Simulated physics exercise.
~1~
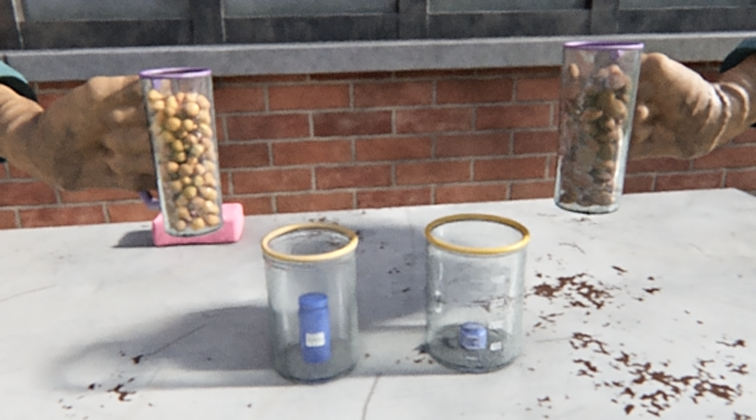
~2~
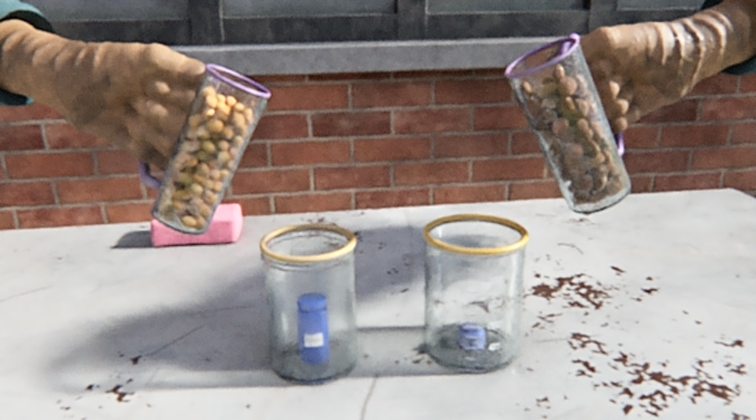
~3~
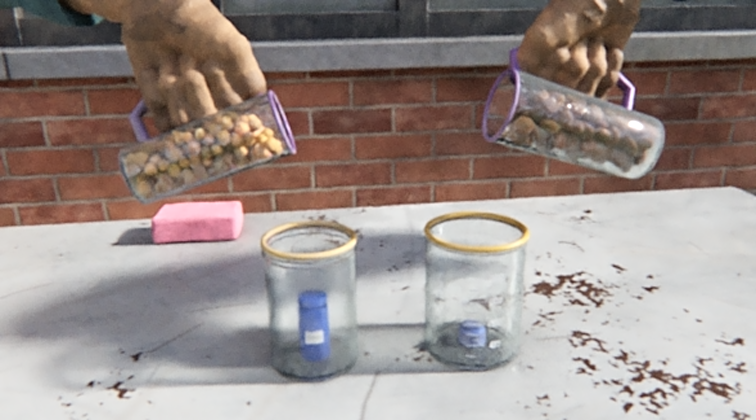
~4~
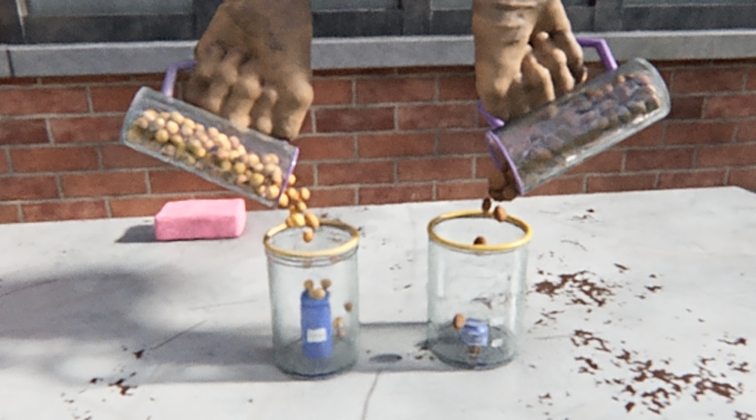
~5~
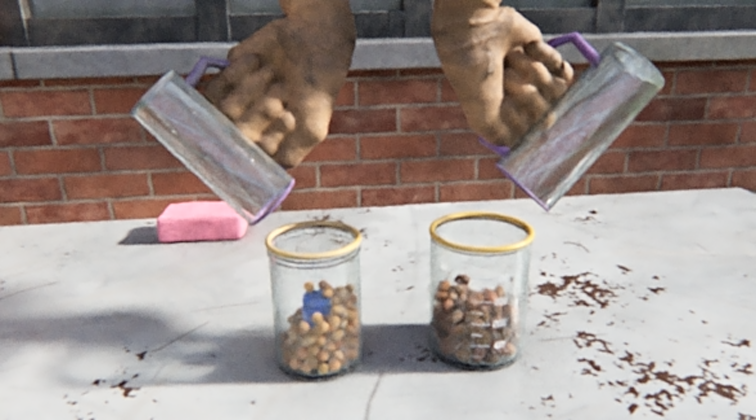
Two hands tilt clear cups of nuts over two glass containers, each holding a blue object, and pour until the cups look empty; the containers end up partly filled, with the left object's top still showing and the right one buried.
